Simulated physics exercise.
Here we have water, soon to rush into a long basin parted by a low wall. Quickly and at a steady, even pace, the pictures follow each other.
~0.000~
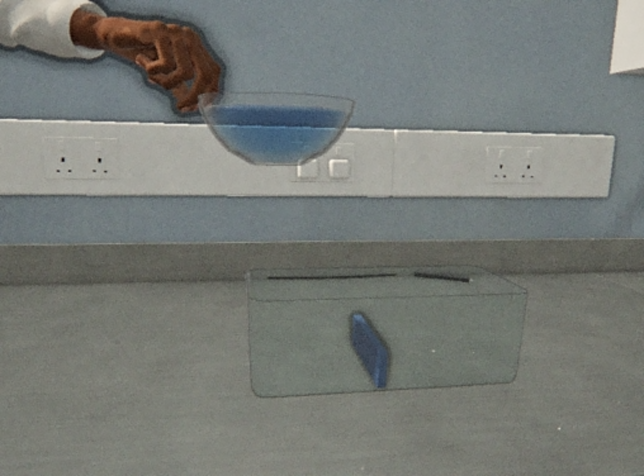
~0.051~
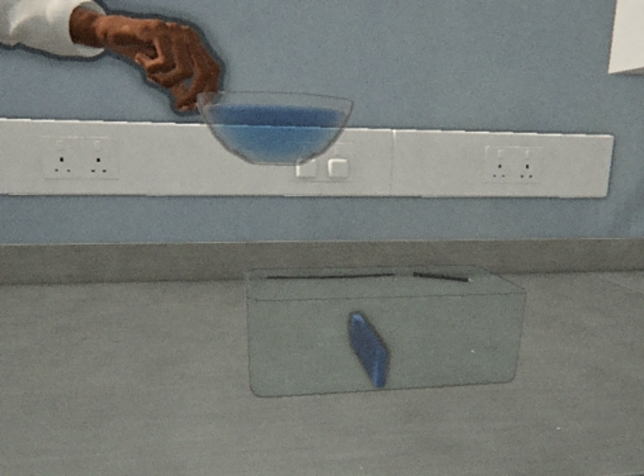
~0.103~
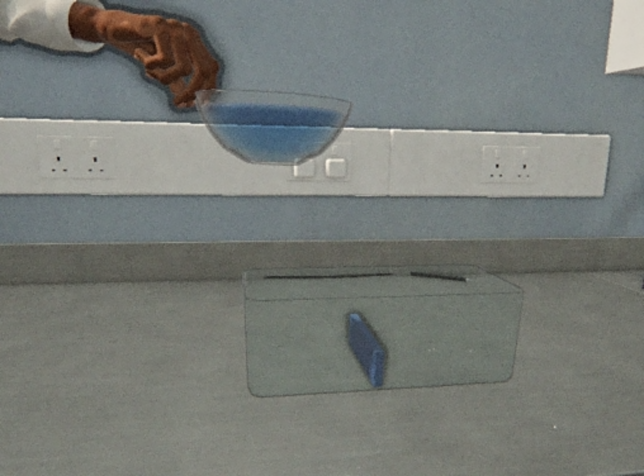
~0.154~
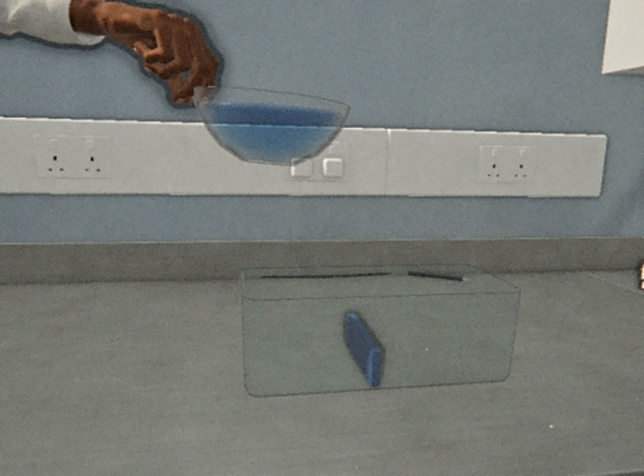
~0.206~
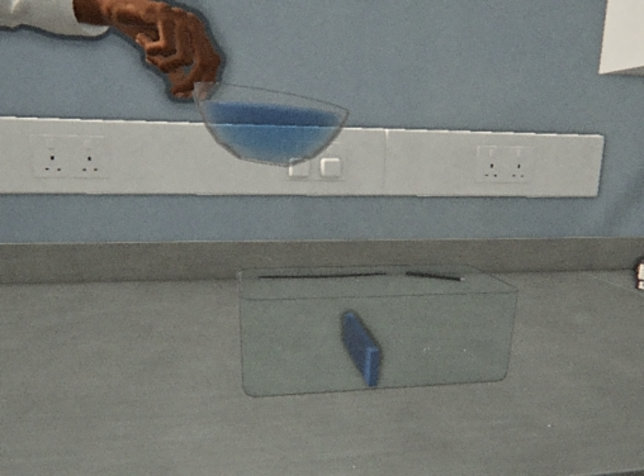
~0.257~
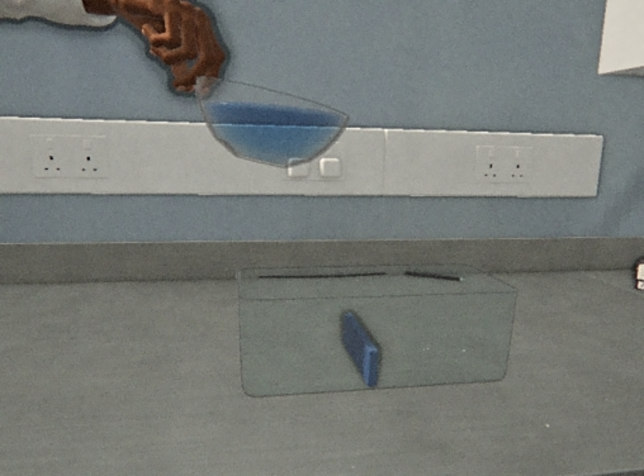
To begin with, a hand at the left holds a clear, round bowl of blue water level above a long, transparent basin with a low blue wall inside. The hand then gradually tilts the bowl, its left side rising slightly and its right edge dipping, while the basin stays below.
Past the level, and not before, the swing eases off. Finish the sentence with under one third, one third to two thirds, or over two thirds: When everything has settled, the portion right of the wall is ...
When everything has settled, the portion right of the wall is over two thirds.
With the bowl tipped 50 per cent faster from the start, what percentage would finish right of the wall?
Around 70 percent.
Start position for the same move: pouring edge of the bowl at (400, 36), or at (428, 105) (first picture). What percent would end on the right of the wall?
It comes out at around 85 percent and then around 75 percent.
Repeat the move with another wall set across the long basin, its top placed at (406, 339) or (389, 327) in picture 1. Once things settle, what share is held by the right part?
Note: Roughly 45 % in case one, 65 % in case two.
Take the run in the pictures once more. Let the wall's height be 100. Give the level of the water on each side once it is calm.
About 20 on the left and about 60 on the right.
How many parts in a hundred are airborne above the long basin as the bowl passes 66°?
I'd reckon some 45 per cent.
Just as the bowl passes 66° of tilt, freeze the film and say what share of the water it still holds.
30 in a hundred.
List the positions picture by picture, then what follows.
The first frame shows tilt 0°; pouring edge (353, 105); surface from (203, 109) to (348, 114); the long basin's rim runs from (248, 285) to (503, 279); the wall's top is at (369, 333).
The second frame shows tilt 0°; pouring edge (352, 105); surface from (202, 108) to (347, 114).
The third frame shows tilt 2°; pouring edge (350, 107); surface from (200, 107) to (345, 115).
The fourth frame shows tilt 4°; pouring edge (348, 110); surface from (199, 105) to (343, 116).
The fifth frame shows tilt 8°; pouring edge (347, 115); surface from (199, 104) to (343, 117).
The sixth frame shows tilt 12°; pouring edge (347, 121); surface from (201, 105) to (345, 118).
A moment on, the bowl is tipped part way and 32 per cent is still to pour, 1 is left of the wall and 20 right of it.
Next, the bowl is tipped on its side and 0 per cent is still to pour, 14 is left of the wall and 77 right of it.
Then the bowl is tipped right over and 0 per cent is still to pour, 17 is left of the wall and 78 right of it.
Later the bowl is tipped right over and 0 per cent is still to pour, 19 is left of the wall and 76 right of it.
At rest 20 per cent lies left of the wall, 76 right of it and 5 outside.
